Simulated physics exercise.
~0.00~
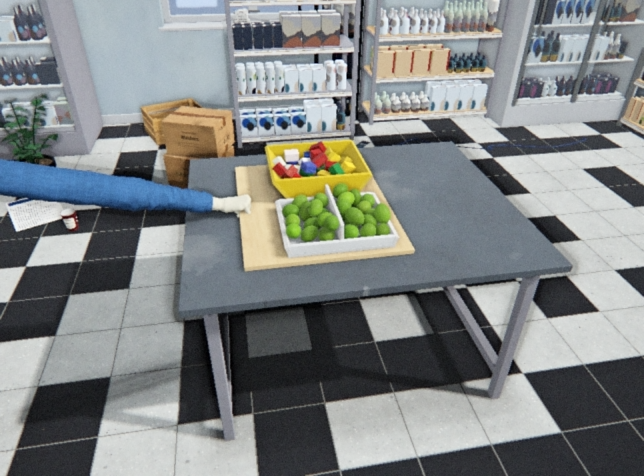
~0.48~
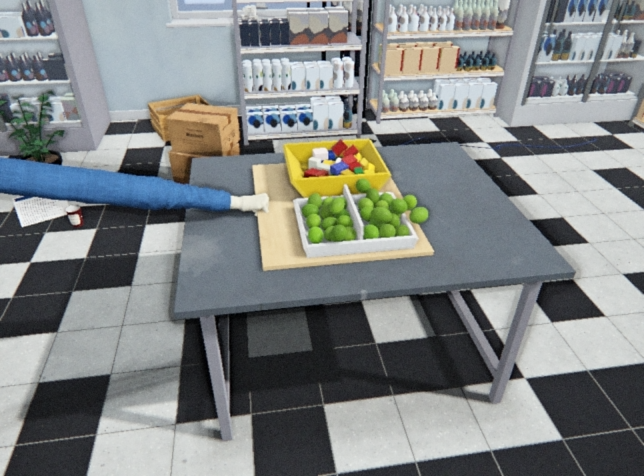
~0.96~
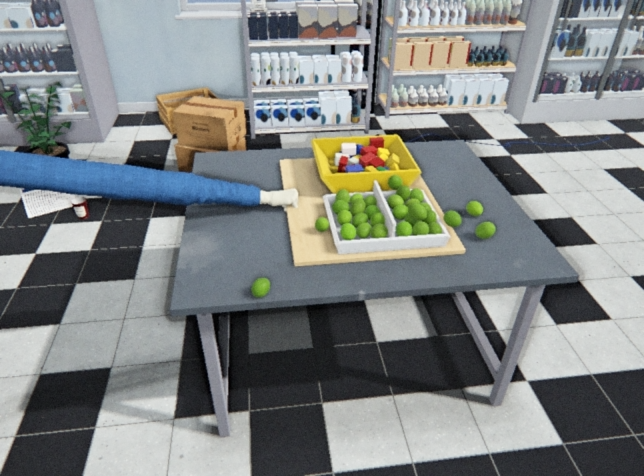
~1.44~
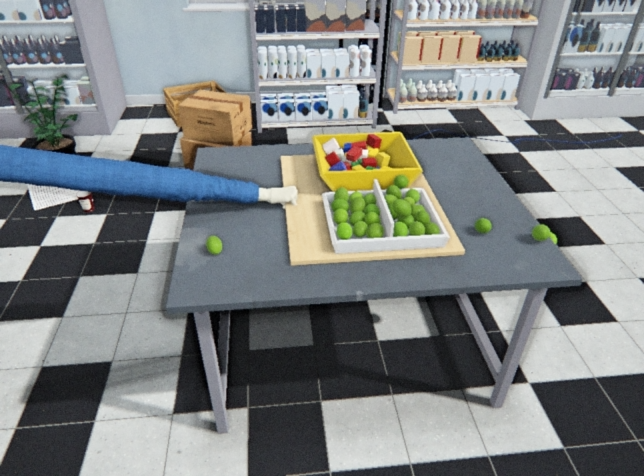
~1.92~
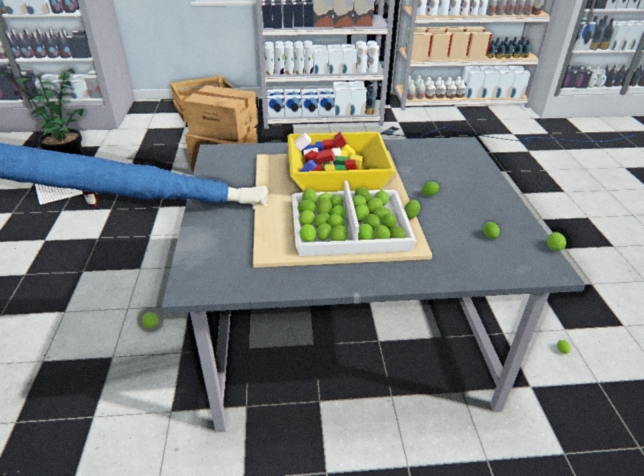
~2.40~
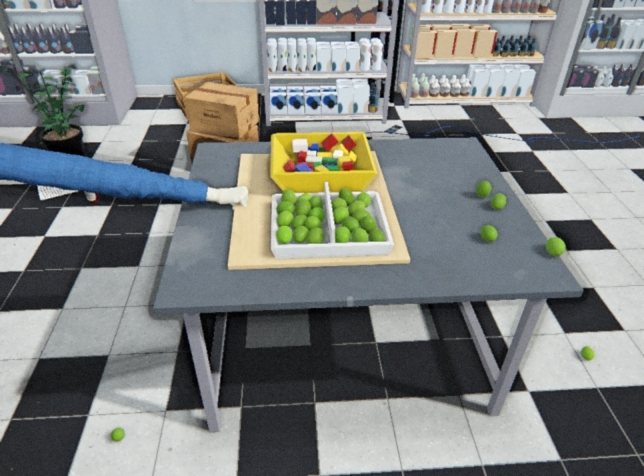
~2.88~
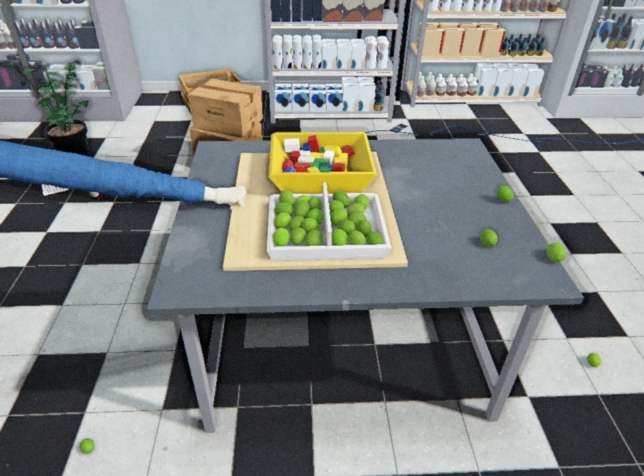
In a shop with a black-and-white checked floor and stocked shelves, a blue-sleeved arm holds a board on a grey table, carrying a yellow tub of colourful toy bricks and a divided white tub of limes. The arm pushes the board to the right, and limes begin spilling over the white tub's sides. Several roll across the table, one heading left and others right. As the board slides back left, limes drop off both ends of the table. Finally the board rests near its starting place, with three limes on the tabletop, two on the floor, and the bricks still in their tub.
